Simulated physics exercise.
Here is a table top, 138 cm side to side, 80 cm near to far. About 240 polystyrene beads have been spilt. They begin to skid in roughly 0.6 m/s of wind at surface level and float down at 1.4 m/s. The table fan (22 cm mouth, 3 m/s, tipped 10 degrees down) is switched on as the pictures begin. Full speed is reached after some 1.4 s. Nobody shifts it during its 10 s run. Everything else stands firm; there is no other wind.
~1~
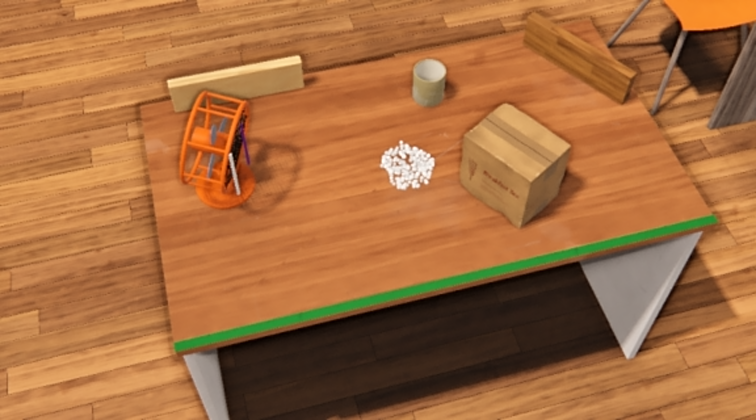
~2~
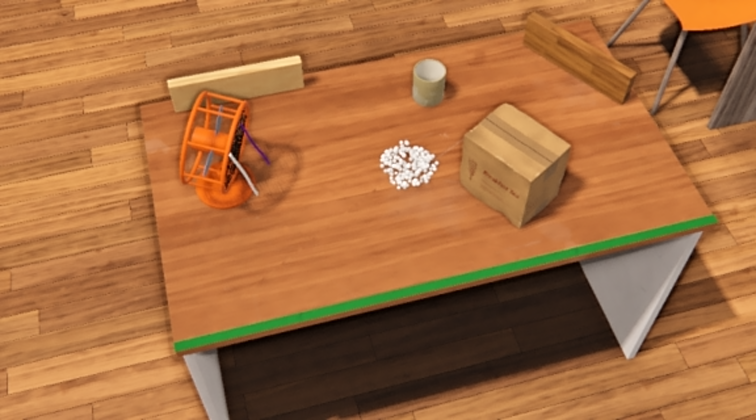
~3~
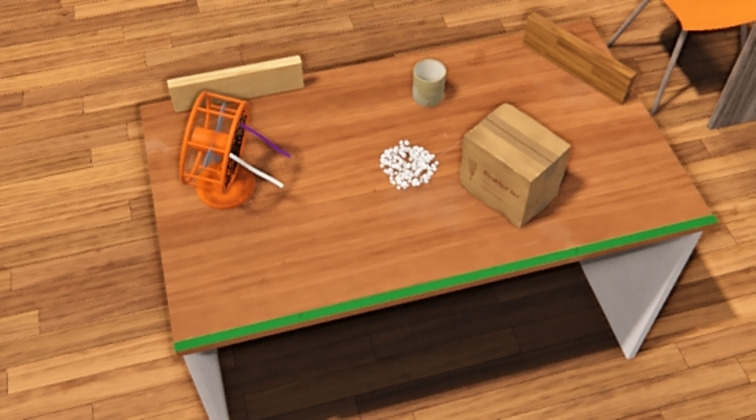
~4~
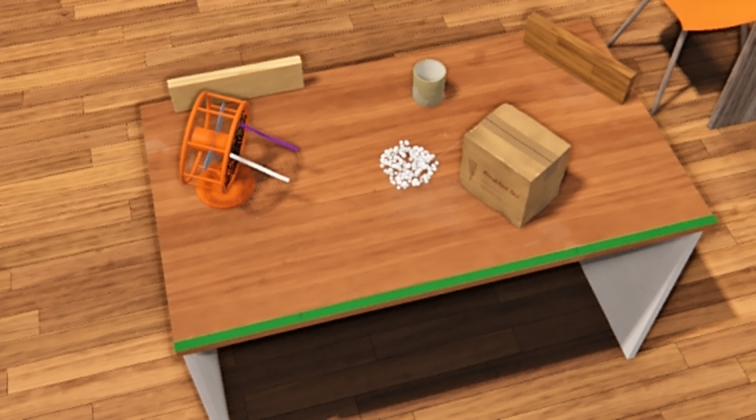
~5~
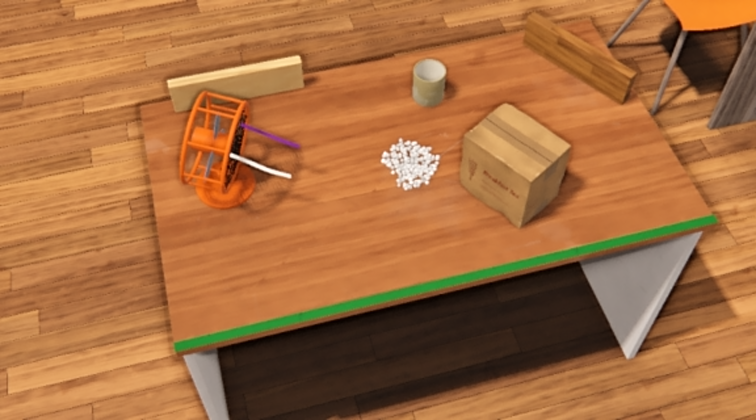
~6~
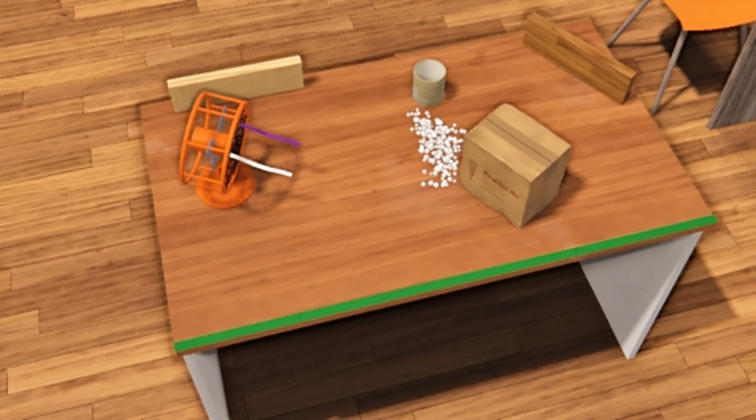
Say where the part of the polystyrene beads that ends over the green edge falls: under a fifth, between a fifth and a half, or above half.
Of the polystyrene beads, not even a fifth end over the green edge.
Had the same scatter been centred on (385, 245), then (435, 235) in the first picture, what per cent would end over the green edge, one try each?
In that order: 100 %, 100 %.
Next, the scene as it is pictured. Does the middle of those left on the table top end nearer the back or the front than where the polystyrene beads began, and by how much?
To the back, by about 30 cm.
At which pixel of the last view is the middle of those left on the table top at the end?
Near (497, 65).
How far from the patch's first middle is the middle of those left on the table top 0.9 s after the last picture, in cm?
Roughly 50 cm.
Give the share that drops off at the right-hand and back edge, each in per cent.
Roughly 10 % right-hand, 50 % back.
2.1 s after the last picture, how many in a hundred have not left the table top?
About 60 %.
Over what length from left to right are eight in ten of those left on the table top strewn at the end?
Roughly 30 cm.
Then, 0.9 s after the last picture, 0 % are over the green edge; the middle of those still in play is near (530, 71); 11 % have settled or left.
Then, 2.1 s after the last picture, 0 % are over the green edge; the middle of those still in play is near (517, 64); 42 % have settled or left.
Then, 4.4 s after the last picture, 0 % are over the green edge; the middle of those still in play is near (499, 59); 58 % have settled or left.
Then, 8.9 s after the last picture, at the end, 0 % are over the green edge; the middle of those still in play is near (497, 65).
